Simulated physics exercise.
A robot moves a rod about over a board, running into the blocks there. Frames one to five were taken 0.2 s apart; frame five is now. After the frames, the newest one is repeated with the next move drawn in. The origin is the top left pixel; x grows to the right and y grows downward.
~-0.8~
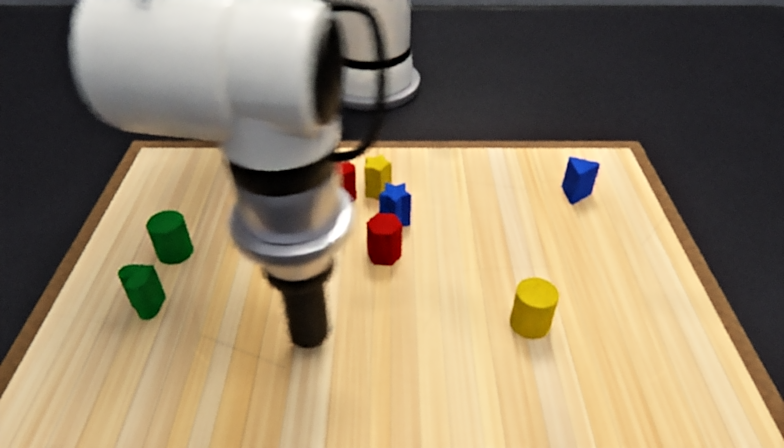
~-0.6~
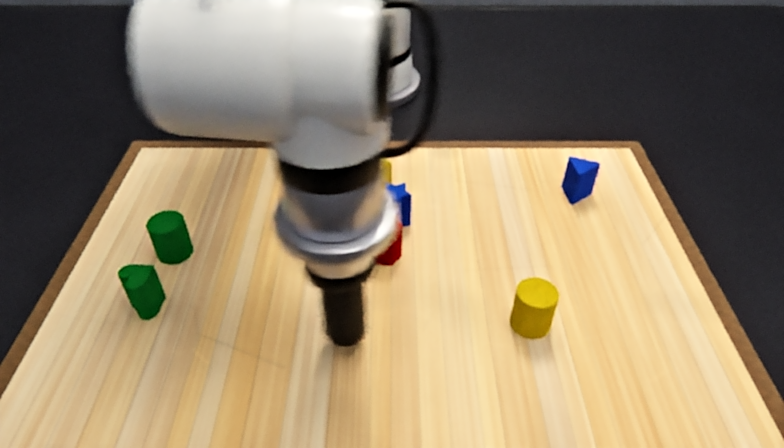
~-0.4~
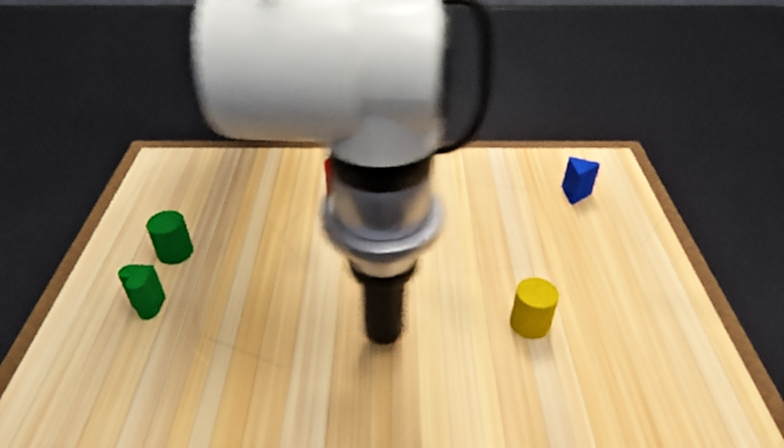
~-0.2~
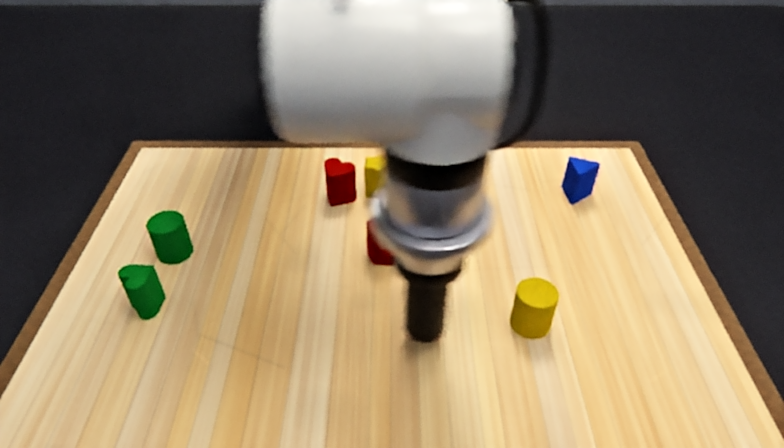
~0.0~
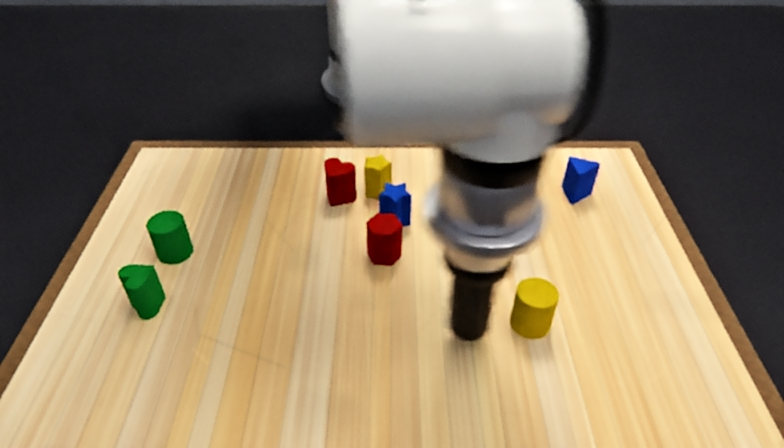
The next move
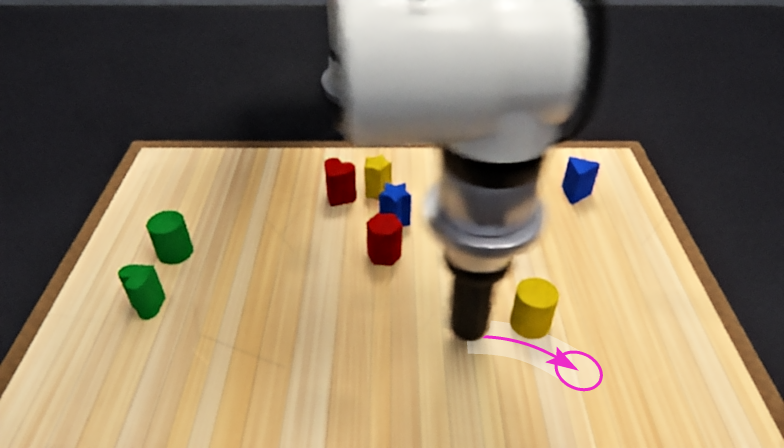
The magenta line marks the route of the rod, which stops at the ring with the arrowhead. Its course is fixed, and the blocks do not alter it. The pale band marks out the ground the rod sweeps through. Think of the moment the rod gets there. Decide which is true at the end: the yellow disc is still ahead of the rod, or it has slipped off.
It lies beside or behind the rod.
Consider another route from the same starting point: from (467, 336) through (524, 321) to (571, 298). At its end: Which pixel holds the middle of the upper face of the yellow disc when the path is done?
I expect it at (624, 277).
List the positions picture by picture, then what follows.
In the first frame, tip of the rod at (310, 333), middles of tops, yellow disc at (538, 291).
In the second frame, rod at (346, 331), nothing pushed.
In the third frame, rod at (384, 329), nothing pushed.
In the fourth frame, rod at (425, 328), nothing pushed.
In the fifth frame, rod at (468, 326), yellow disc at (538, 291).
The line goes from (467, 336) by way of (505, 339) and (542, 350) to (579, 370).
On the path given first. Halfway along, rod at (527, 333); yellow disc at (556, 288).
At the end, rod at (582, 360); yellow disc at (560, 288).
